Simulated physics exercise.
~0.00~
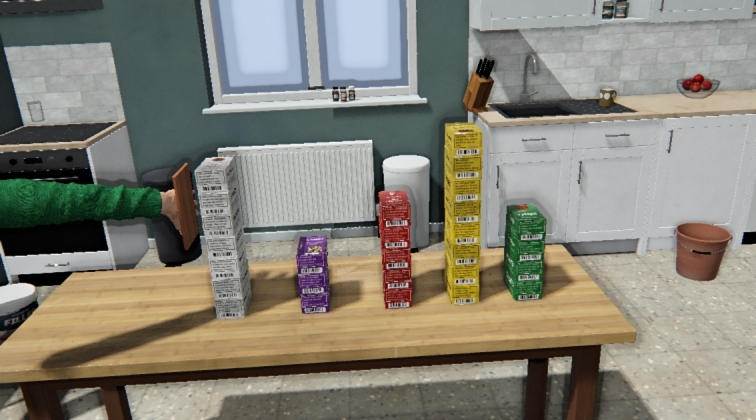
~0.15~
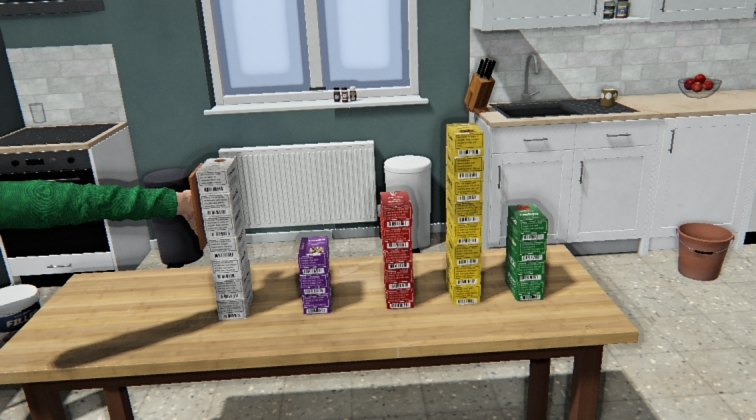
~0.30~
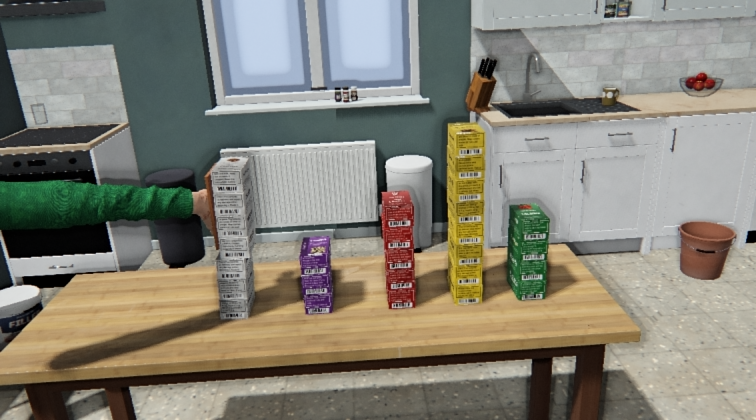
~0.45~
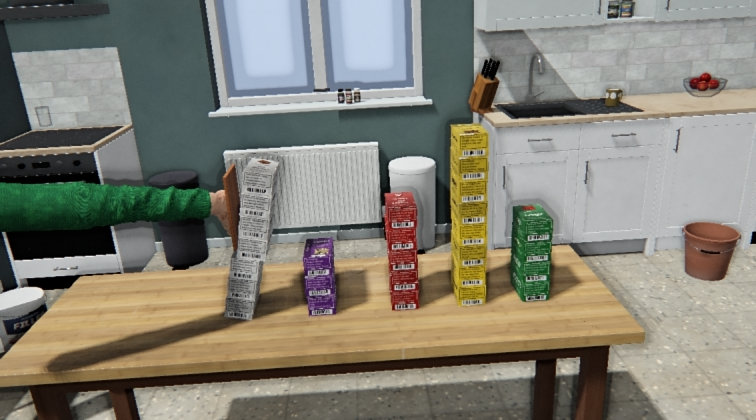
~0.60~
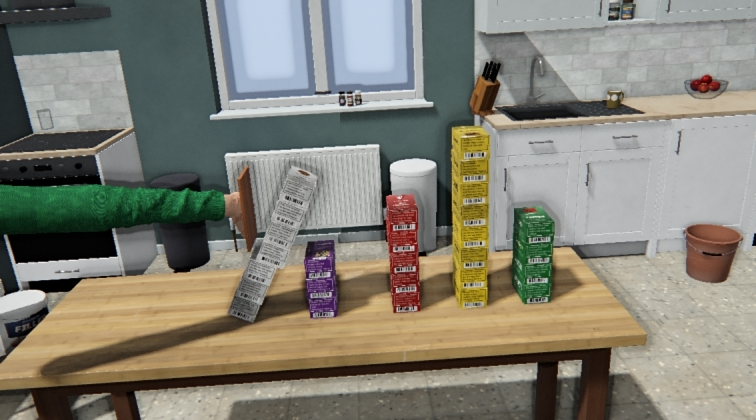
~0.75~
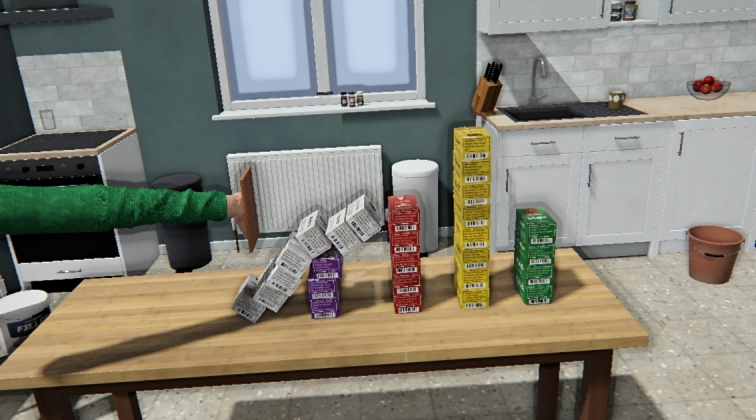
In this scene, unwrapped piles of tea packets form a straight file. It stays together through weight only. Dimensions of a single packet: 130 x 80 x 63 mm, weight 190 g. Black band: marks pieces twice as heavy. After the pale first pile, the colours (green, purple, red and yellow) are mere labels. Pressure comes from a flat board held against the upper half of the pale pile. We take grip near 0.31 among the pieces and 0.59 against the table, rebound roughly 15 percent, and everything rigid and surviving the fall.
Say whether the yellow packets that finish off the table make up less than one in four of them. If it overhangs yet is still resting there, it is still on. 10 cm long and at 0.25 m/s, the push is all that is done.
Yes, less than one in four.
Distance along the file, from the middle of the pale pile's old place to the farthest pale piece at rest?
Roughly 46 centimetres.
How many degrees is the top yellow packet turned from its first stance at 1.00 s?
0°.
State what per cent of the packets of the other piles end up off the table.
I'd put it at about 0 percent.
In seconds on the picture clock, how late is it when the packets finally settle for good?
Somewhere near 1.5 seconds.
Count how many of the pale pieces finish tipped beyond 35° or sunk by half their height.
Count: 7 pale pieces.
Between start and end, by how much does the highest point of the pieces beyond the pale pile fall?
Around 0 centimetres.
By 0.81 s, 7 of the pale pile down; none of the 8 yellow packets off the table (0 of 20 in all colours); top yellow packet unmoved.
By 0.86 s, 7 of the pale pile down; none of the 8 yellow packets off the table (0 of 20 in all colours); top yellow packet unmoved; top purple packet tilted 3°.
By 1.00 s, 7 of the pale pile down; none of the 8 yellow packets off the table (0 of 20 in all colours); top yellow packet unmoved; top purple packet tilted 23°.
By 1.24 s, 7 of the pale pile down; none of the 8 yellow packets off the table (0 of 20 in all colours); top yellow packet unmoved; top purple packet tilted 42°, 34 mm lower.
When it is over (1.7 s), 7 of the pale pile down; none of the 8 yellow packets off the table (0 of 20 in all colours); top yellow packet moved 13 mm; top purple packet tilted 42°, 35 mm lower. That is 0 per cent. In pixels of the last frame, middles, top yellow packet near (477, 142), top purple packet near (363, 268).
